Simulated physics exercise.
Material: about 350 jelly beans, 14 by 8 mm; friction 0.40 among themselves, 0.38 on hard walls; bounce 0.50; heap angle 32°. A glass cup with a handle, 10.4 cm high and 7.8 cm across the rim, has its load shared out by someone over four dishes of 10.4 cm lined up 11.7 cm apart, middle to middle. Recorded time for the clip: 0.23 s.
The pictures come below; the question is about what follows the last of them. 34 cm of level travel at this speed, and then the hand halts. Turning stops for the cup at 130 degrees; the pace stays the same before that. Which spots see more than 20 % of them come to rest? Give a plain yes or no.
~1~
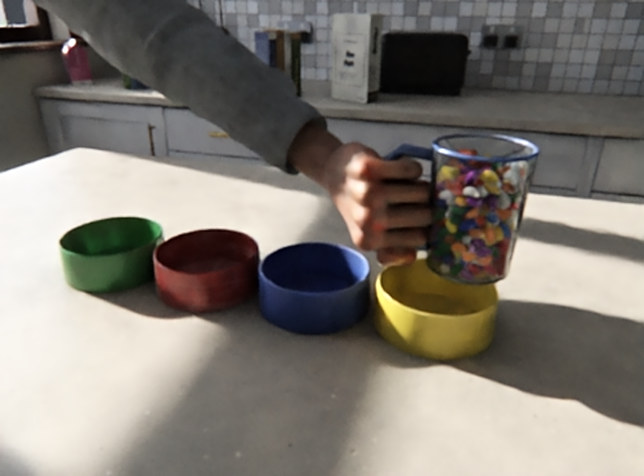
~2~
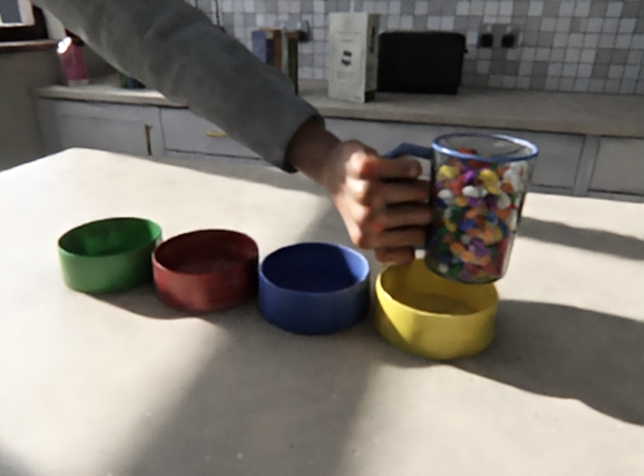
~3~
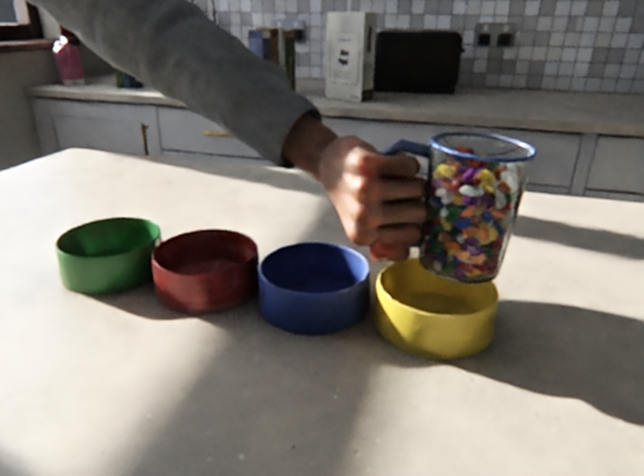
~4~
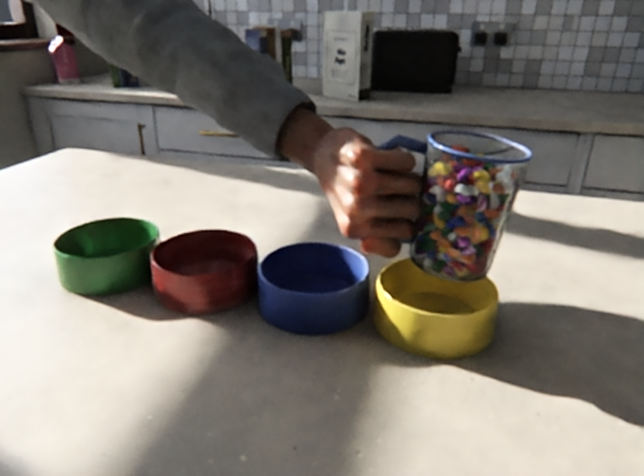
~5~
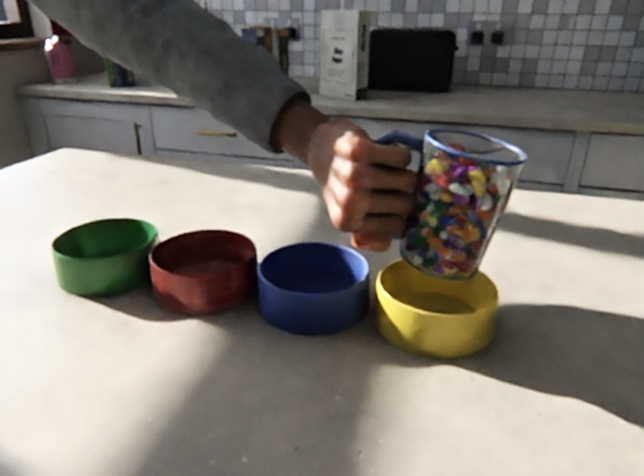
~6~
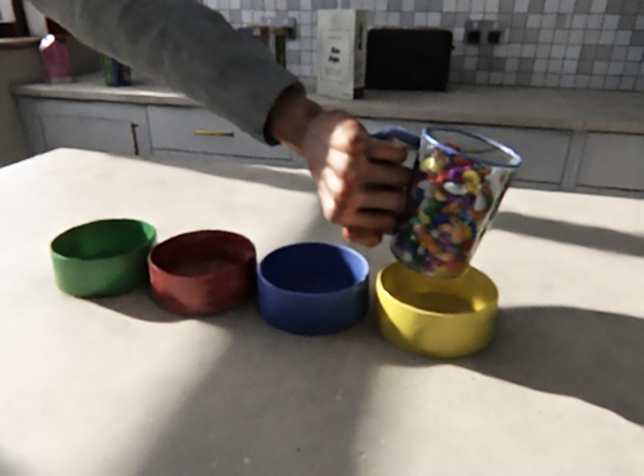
Red dish - no, blue dish - yes, green dish - no, yellow dish - no, counter - no.
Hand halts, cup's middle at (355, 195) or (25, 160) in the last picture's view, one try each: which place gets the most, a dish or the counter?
Yellow, then blue.
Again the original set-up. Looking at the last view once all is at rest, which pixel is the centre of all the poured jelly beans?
Somewhere around (303, 282) in the final frame.
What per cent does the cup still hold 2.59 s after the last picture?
I'd say close to 0 per cent.
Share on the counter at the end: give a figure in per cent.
Estimate: Close to 15 %.
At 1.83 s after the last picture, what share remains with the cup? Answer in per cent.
Around 0 in a hundred.
Then, 1.09 s after the last picture, tilt 103 degrees; cup holds 85 %, blue 5 %, yellow 5 %.
Then, 1.83 s after the last picture, tilt 130 degrees; cup holds 0 %, red 5 %, blue 80 %, yellow 5 %.
Then, 2.59 s after the last picture, tilt 130 degrees; cup holds 0 %, red 5 %, blue 80 %, yellow 5 %.
In the end, red 5 %, blue 80 %, green 0 %, yellow 5 %, counter 15 %.
